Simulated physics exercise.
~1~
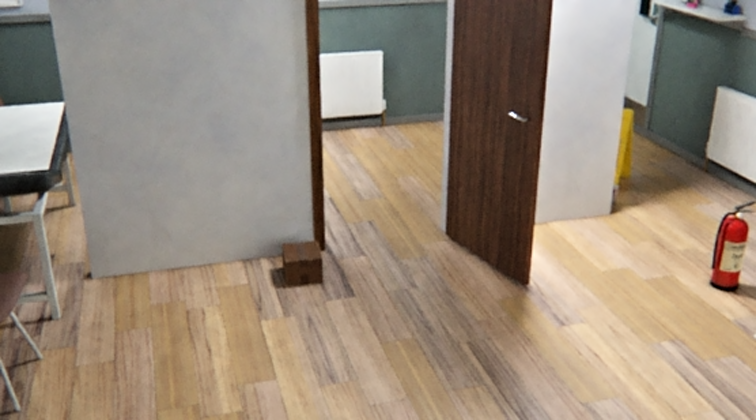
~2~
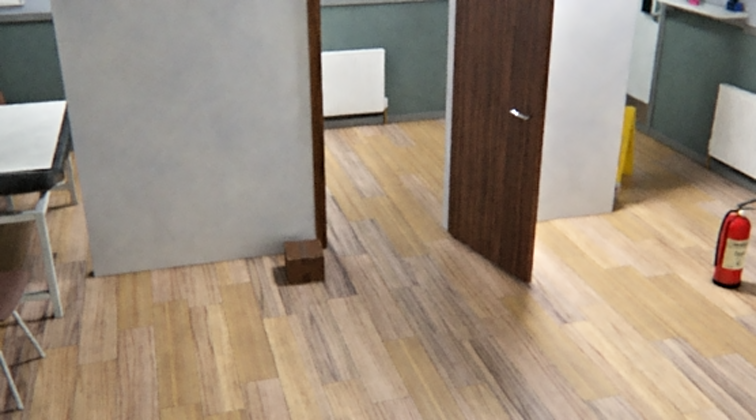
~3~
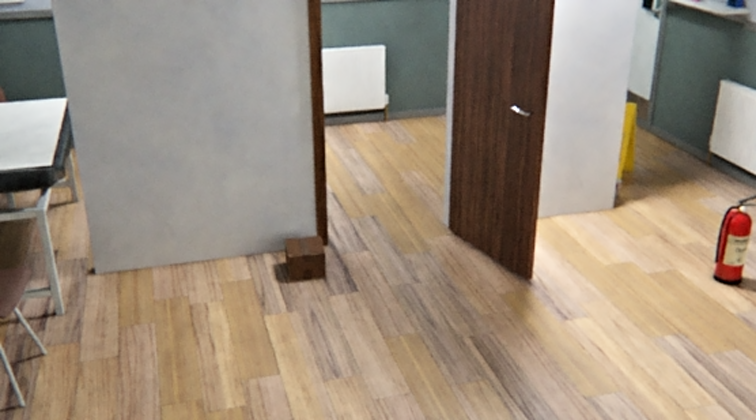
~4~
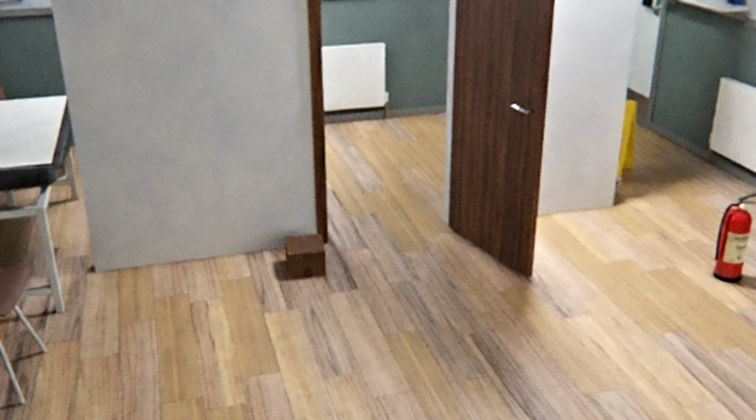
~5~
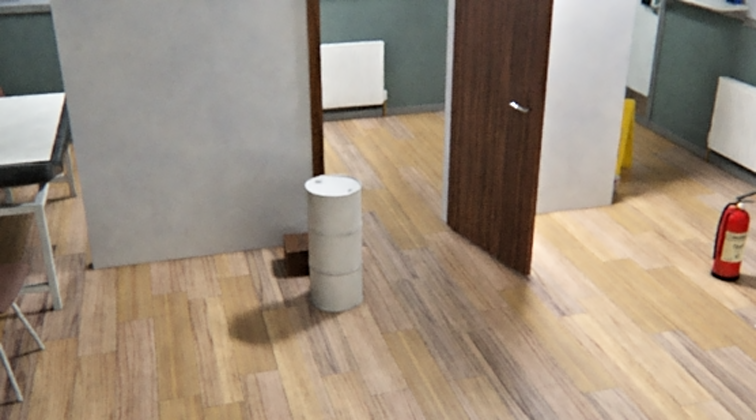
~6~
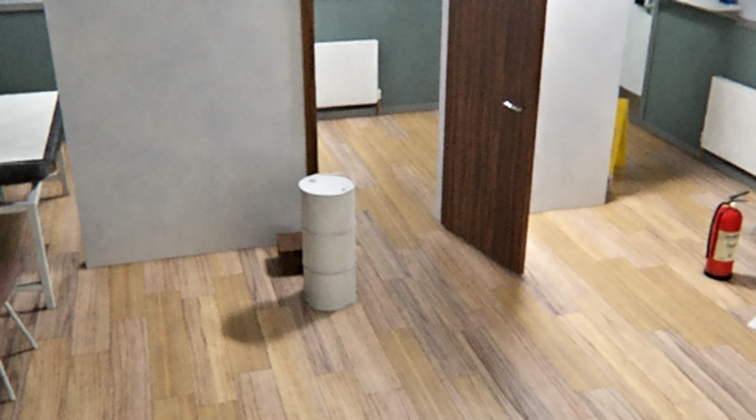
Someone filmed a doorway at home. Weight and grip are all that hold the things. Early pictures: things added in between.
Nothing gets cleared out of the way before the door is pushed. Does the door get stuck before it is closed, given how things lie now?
No.
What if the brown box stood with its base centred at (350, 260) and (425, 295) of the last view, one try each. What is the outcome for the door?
Well, on the first go it is held back, and on the second it makes it all the way.
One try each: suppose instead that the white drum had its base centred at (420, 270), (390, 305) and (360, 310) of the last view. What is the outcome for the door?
The door is obstructed in case one, finishes its swing in case two and finishes its swing in case three.
Then, 0.70 s on from there, door 79° open.
Then, 1.10 s on from there, door 49° open.
Then, 1.50 s on from there, door 16° open.
In the end, door 0° open; both unmoved. At the end, from the last picture's camera, white drum near (329, 242).
